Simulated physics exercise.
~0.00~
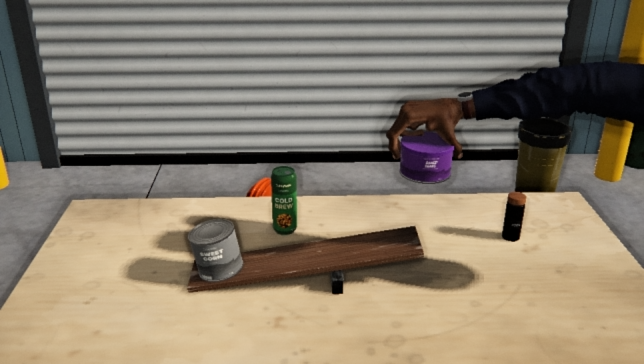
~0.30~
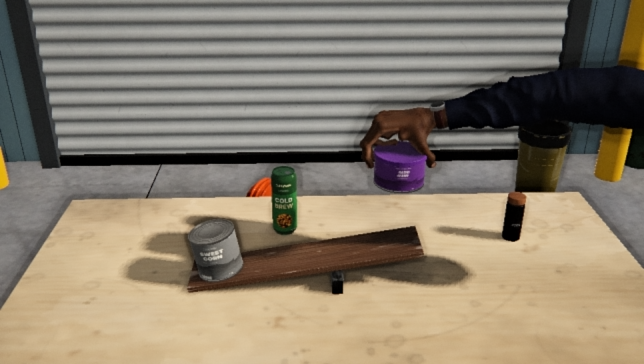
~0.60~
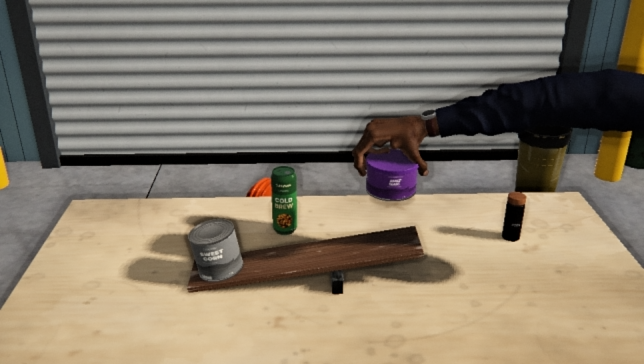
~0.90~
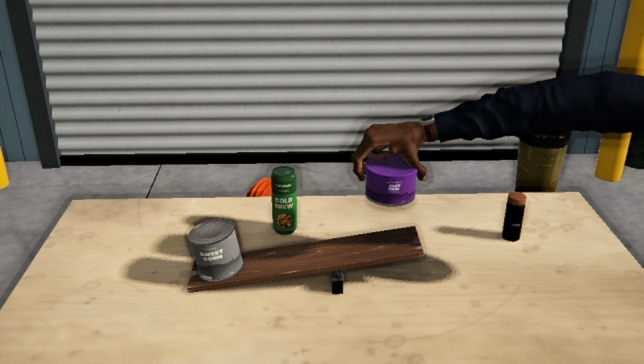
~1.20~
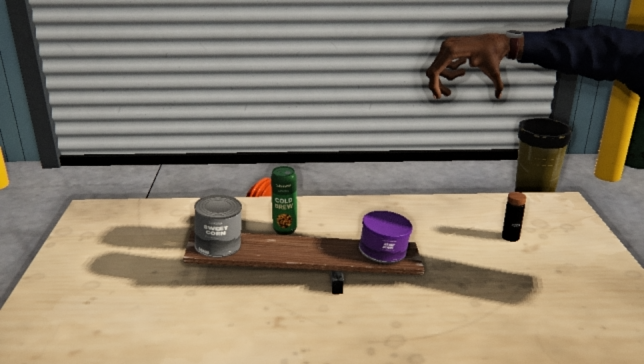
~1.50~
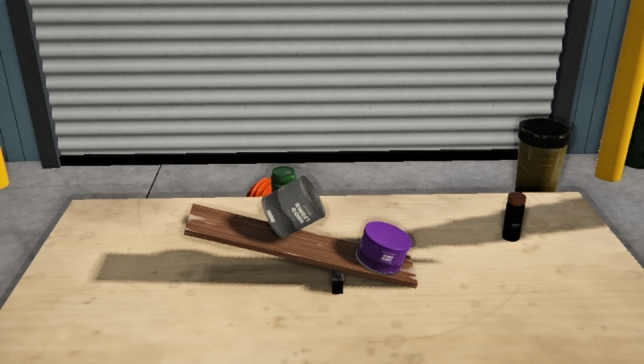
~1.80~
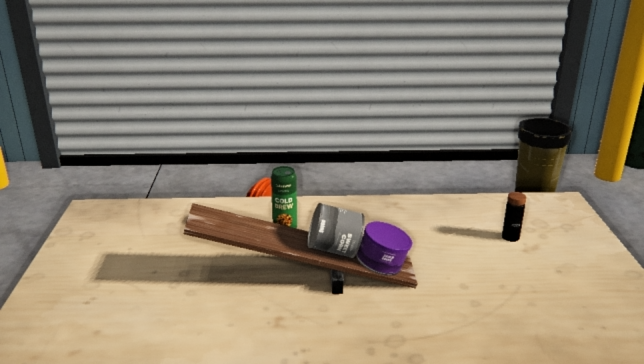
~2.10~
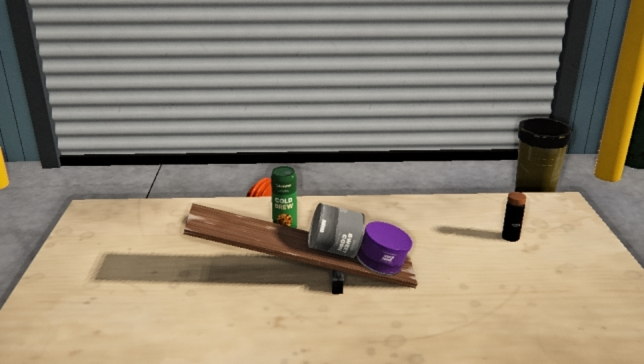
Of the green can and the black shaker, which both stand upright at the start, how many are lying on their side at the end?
None of them are. The green can and the black shaker both remain standing where they were.
